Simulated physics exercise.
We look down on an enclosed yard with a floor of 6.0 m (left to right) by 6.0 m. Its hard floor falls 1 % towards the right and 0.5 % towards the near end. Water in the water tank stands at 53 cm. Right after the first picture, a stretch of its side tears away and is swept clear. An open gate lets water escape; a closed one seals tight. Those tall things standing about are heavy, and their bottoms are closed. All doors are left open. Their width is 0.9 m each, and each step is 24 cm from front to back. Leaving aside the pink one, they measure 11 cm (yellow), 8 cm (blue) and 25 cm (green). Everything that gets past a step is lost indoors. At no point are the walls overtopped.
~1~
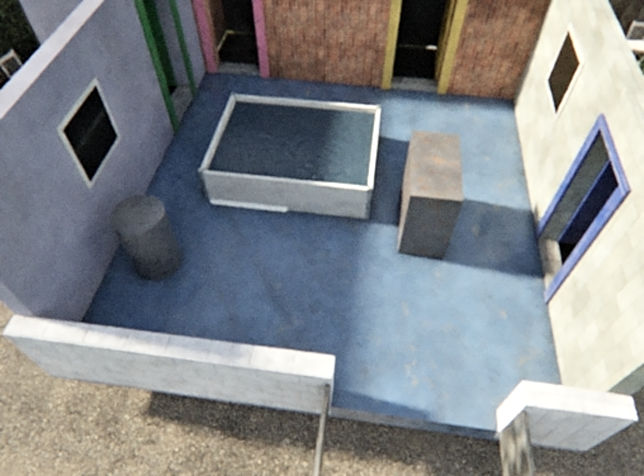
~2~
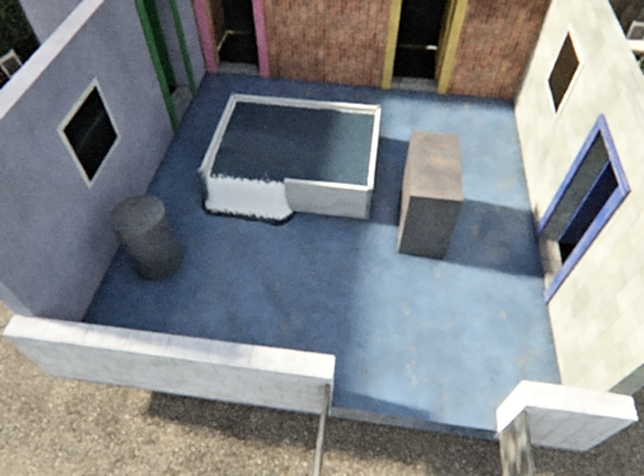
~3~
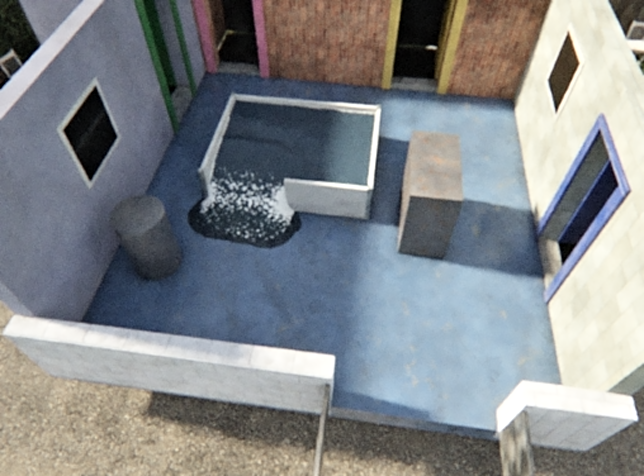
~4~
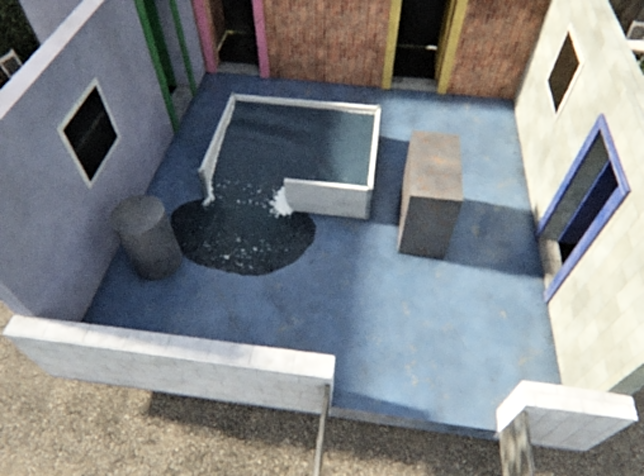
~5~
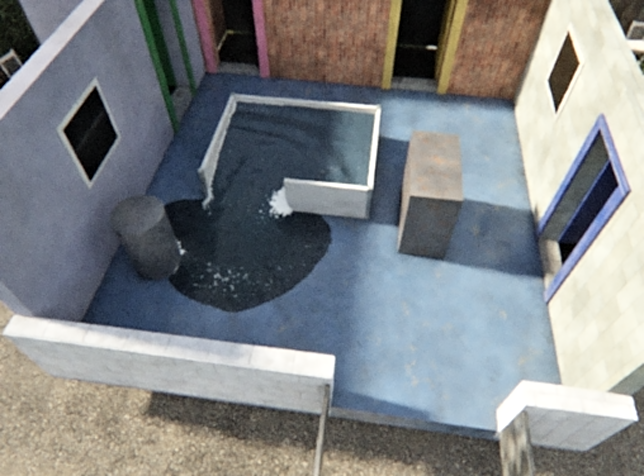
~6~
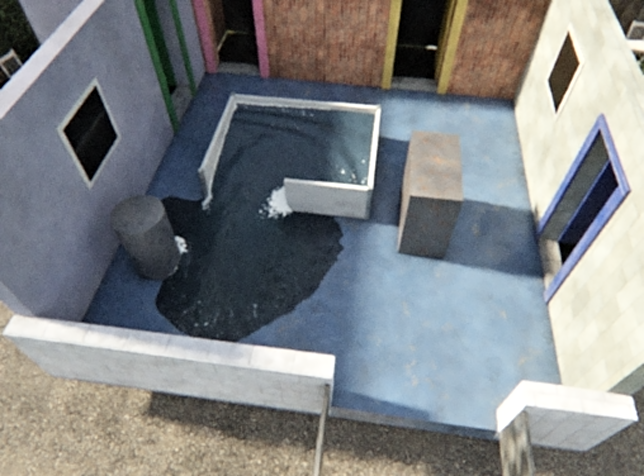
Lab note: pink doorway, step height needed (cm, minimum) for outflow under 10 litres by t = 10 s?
Approx. 9 cm.
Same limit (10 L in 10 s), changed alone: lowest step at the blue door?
At the blue door you'd want roughly 9.0 cm.
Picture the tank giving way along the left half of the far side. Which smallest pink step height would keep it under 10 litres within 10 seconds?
With that break, close to 30 cm.
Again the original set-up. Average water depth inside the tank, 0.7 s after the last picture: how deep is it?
Close to 38 cm deep on average.
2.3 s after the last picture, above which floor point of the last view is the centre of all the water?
About (263, 229).
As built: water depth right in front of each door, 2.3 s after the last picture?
Centimetres: Yellow = 0, pink = 0, blue = 0, green = 1.
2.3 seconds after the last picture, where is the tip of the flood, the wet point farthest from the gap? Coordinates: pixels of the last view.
Somewhere near the pixel (548, 416).
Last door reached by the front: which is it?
Door: Yellow.
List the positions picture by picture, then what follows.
In the first frame, still water, 53 cm deep, in the water tank at (296, 142); the pink door at (232, 25) is dry.
In the second frame, water pours out at (247, 194) and has run 0.3 m, to (251, 217); about 10 cm deep outside, 53 cm at the back.
In the third frame, the gap is at (248, 196), the front 0.7 m out at (237, 238); the back of the water tank holds 53 cm.
In the fourth frame, water pours out at (248, 196) and has run 1.2 m, to (244, 271); about 7 cm deep outside, 53 cm at the back.
In the fifth frame, water pours out at (248, 196) and has run 1.8 m, to (217, 302); about 6 cm deep outside, 52 cm at the back.
In the sixth frame, water pours out at (248, 196) and has run 2.3 m, to (202, 335); about 5 cm deep outside, 46 cm at the back; 3.4 m in a straight line remain to the pink door at (232, 25).
Then, 0.7 s after the last picture water covers 20 % of the floor, deepest (32 cm) near (168, 363); it has not reached the pink door.
Then, 2.3 s after the last picture water covers 40 % of the floor, deepest (29 cm) near (182, 365); it has not reached the pink door.
Then, 9.3 s after the last picture water covers 95 % of the floor, deepest (12 cm) near (565, 418); 6 cm at the pink door, 9 litres in over its 9 cm step.
At the pink door as built, the water peaked near 13 cm, 4.9 s after the last picture.
Run again over the same 10 s with other heights there, 16 litres in over 8 cm, 3 litres over 11 cm. The limit of 10 litres is kept from about 9 cm up.
